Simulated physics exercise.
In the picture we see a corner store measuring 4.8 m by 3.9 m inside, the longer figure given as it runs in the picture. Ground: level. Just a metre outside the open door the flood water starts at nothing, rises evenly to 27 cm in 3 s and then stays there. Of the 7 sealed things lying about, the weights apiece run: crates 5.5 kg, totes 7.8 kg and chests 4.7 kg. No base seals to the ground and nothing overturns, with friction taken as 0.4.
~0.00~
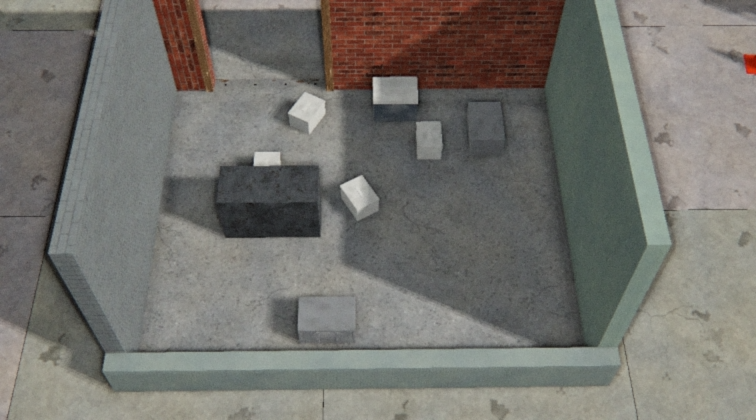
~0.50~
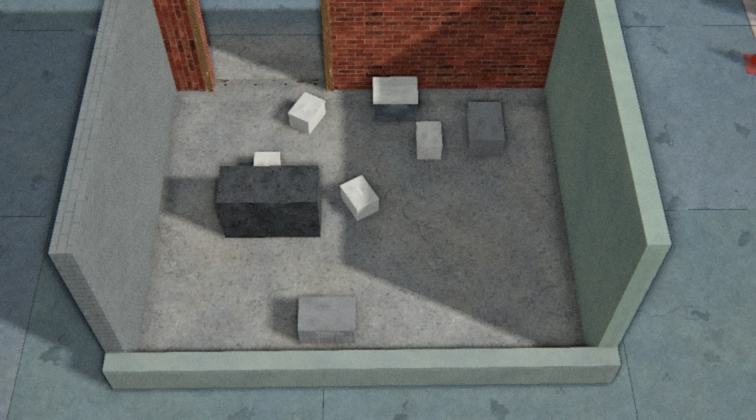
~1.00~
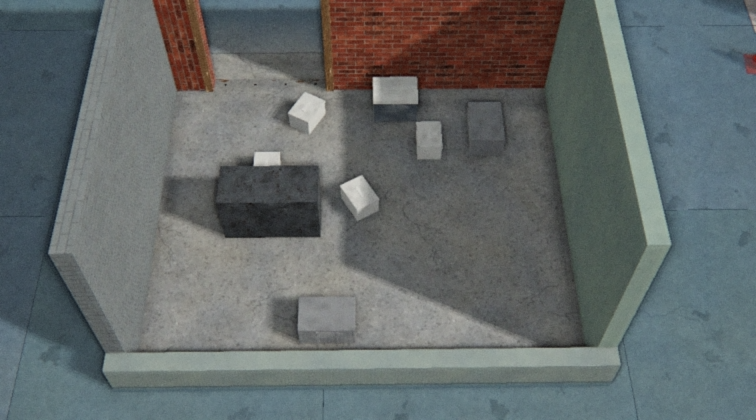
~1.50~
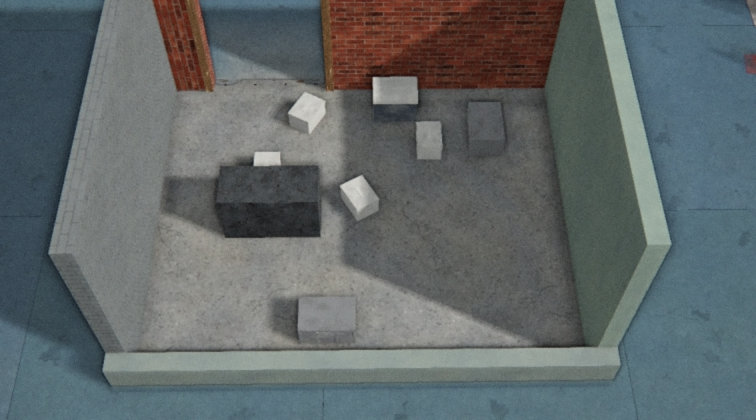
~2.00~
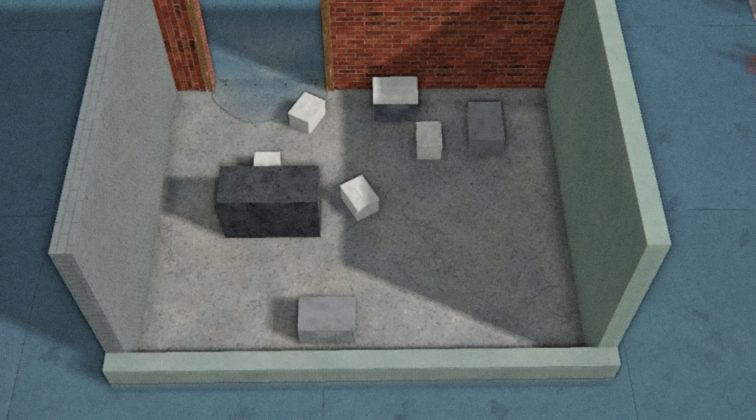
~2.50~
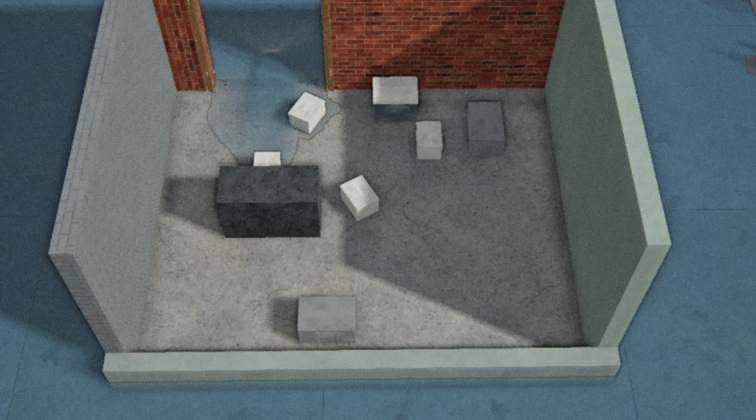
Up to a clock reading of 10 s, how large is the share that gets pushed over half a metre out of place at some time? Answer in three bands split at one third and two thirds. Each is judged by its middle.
One third to two thirds.
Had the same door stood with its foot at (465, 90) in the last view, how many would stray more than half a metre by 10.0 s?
Then it comes to 4 of them.
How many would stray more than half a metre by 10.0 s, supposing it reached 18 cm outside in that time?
Then 4 of them.
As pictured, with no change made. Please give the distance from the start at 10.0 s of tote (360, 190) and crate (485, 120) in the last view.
The first is 250 cm from its start, the second 30 cm.
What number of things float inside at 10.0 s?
I get 7.
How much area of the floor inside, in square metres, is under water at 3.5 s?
4.5 m2.
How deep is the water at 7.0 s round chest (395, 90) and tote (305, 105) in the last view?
Depth approx. 2 cm / 4 cm.
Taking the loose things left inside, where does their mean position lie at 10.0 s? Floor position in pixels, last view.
The centre is close to (427, 193).
After 3.5 s 1 of 7 are over 50 cm from their spots; 0 afloat.
After 4.5 s 2 of 7 are over 50 cm from their spots; 1 afloat.
After 7.0 s 4 of 7 are over 50 cm from their spots; 3 afloat.
After 10.0 s 4 of 7 are over 50 cm from their spots, and 4 have been at some point; 7 afloat.
